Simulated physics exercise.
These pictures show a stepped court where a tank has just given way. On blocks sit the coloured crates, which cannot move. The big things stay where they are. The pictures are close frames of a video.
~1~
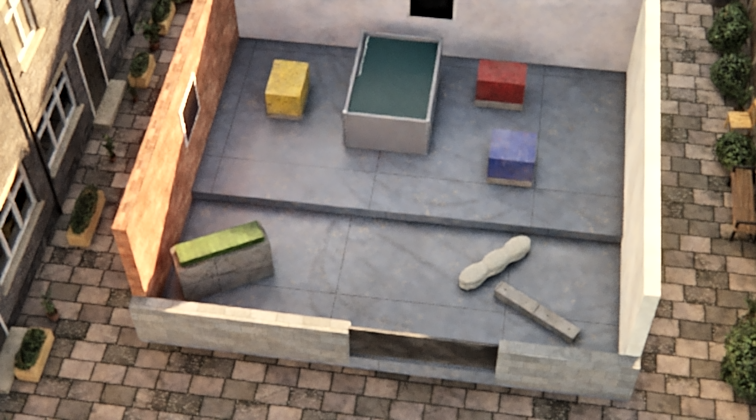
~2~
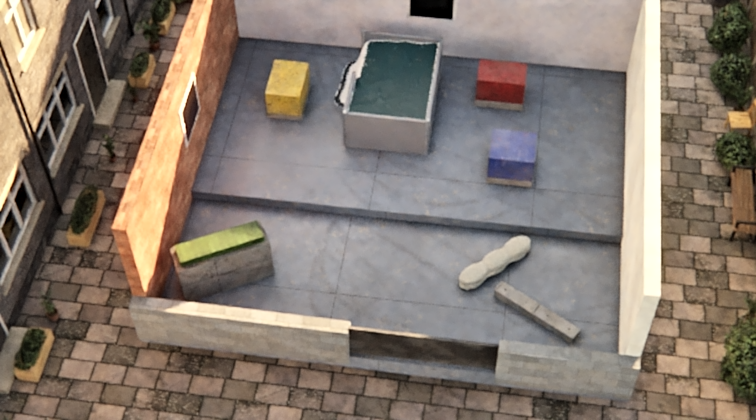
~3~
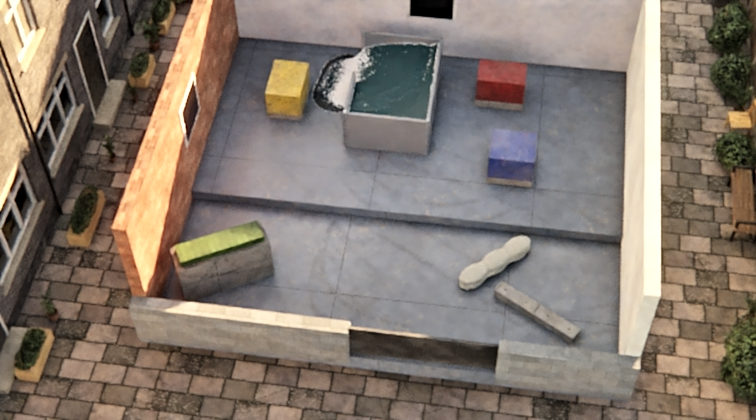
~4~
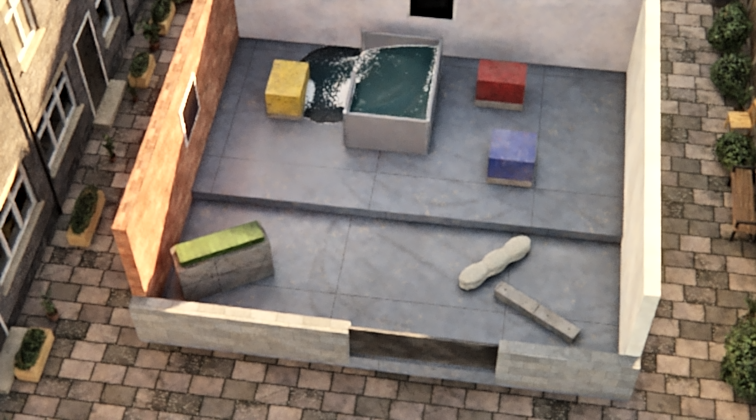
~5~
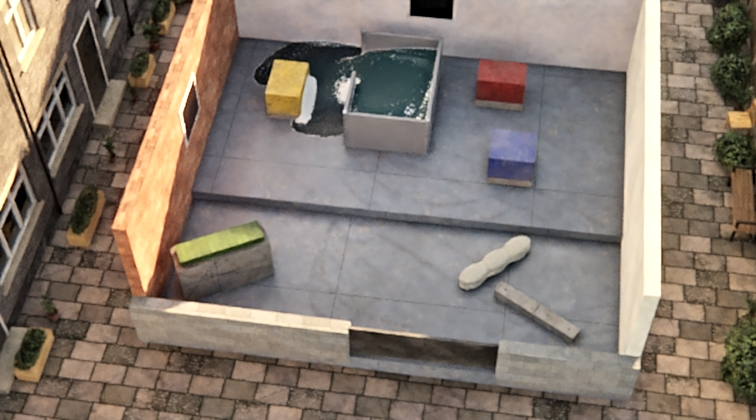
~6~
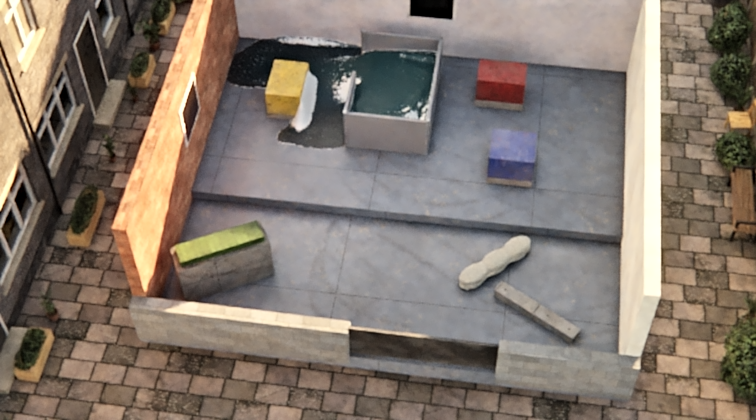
In a walled, stepped court seen from above, an open tank of dark water stands among yellow, red and blue crates. Water bursts over the tank's left side, splashes onto the upper floor, then surges around the yellow crate and spreads in a dark, foaming sheet toward the back wall.
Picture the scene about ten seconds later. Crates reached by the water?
Outcome: The blue crate remains untouched by water, the yellow crate is touched by water, the red crate remains untouched by water.
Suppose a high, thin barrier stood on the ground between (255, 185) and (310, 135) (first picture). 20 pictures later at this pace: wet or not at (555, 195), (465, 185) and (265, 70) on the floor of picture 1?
First unwetted, then unwetted, then inundated.
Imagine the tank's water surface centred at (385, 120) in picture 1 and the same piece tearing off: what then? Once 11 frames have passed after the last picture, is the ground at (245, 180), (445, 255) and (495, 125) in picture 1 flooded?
Taking the three spots in order: Swamped, bare, bare.
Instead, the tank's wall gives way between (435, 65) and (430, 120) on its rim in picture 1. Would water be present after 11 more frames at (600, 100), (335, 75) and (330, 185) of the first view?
Obs. 1: Sodden; obs. 2: Moisture-free; obs. 3: Moisture-free.
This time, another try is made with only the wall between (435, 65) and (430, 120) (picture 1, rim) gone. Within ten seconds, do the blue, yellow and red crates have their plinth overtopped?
One by one: The blue one gets wet; the yellow one stays dry; the red one is wetted.
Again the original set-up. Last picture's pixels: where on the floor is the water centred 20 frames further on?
Centre of mass: Roughly (307, 131).
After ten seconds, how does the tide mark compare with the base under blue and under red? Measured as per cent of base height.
Some 0 and 30 % respectively.
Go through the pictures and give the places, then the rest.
In the first frame, still water in the open tank at (394, 78).
In the second frame, the front is at (343, 105), out from the gap at (361, 73).
In the third frame, the front is at (317, 98), out from the gap at (361, 75).
In the fourth frame, water pours out at (361, 76) and has run to a hidden place.
In the fifth frame, water pours out at (361, 76) and has run to (259, 71).
In the sixth frame, the front is at (233, 60), out from the gap at (361, 76).
A moment on, water covers 15 % of the floor; the blue crate not reached, the yellow crate water round its plinth, the red crate not reached.
Next, water covers 30 % of the floor; the blue crate not reached, the yellow crate water round its plinth, the red crate not reached.
Then, water covers 45 % of the floor; the blue crate not reached, the yellow crate water round its plinth, the red crate not reached.
Later, water covers 55 % of the floor; the blue crate not reached, the yellow crate water round its plinth, the red crate water round its plinth.
In the end, water covers 75 % of the floor; the blue crate stayed above the water, the yellow crate was topped, the red crate stayed above the water.
